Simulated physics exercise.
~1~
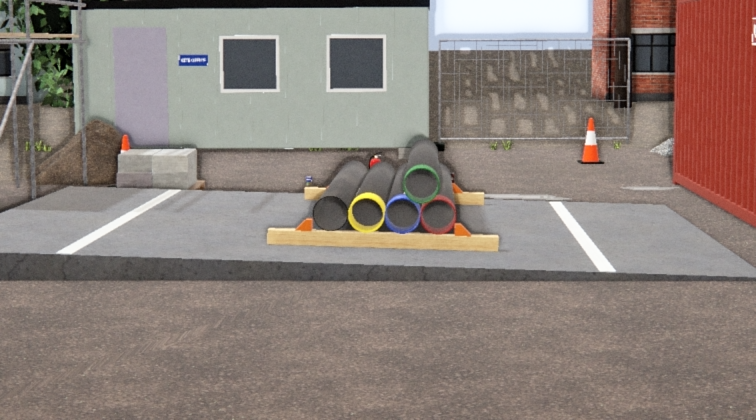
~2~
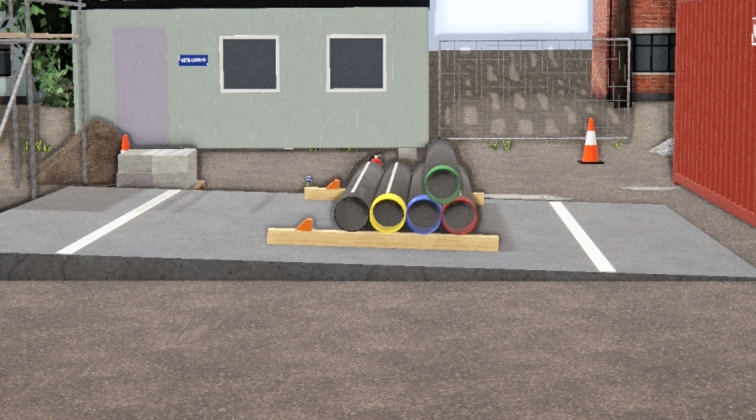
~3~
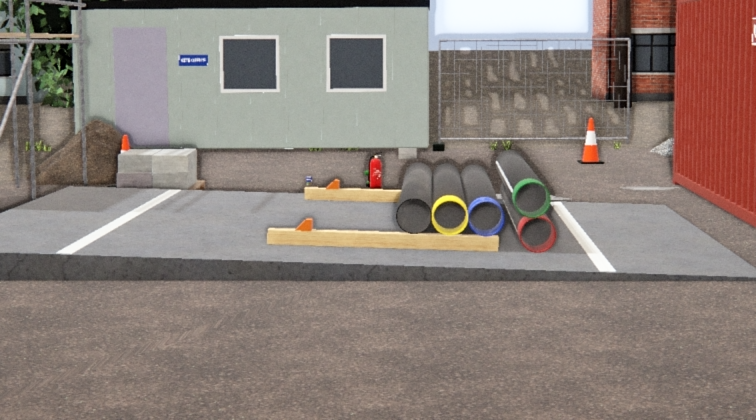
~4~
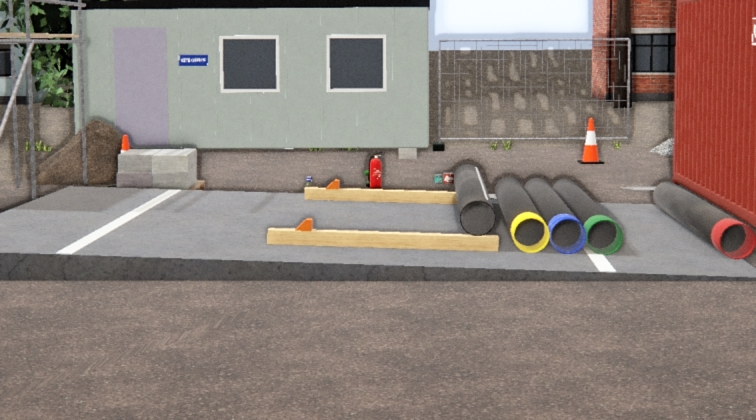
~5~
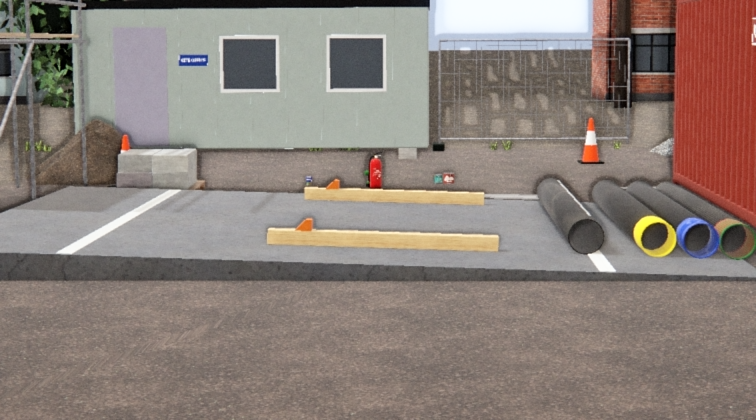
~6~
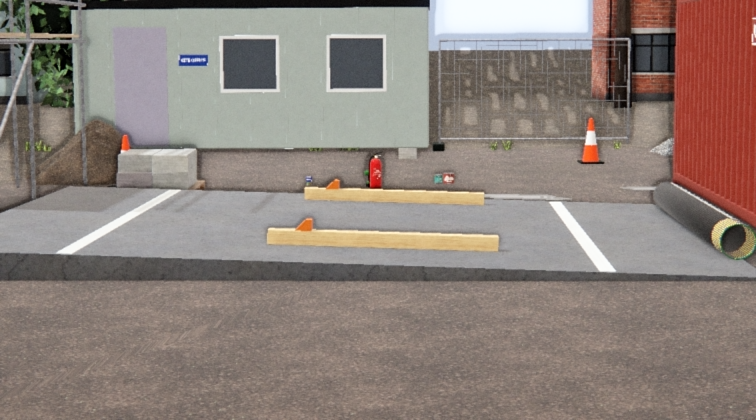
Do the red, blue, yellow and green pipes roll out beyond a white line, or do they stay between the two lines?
The red, blue, yellow and green pipes all roll out beyond the white line on the right, and none of them stays between the lines.
On a concrete pad before a pale green site cabin, a stack of dark pipes with coloured rims shifts right, spreads apart and rolls off its wooden bearers, red leading. They all cross the right white line, ending beside the red container with the bearers left empty.
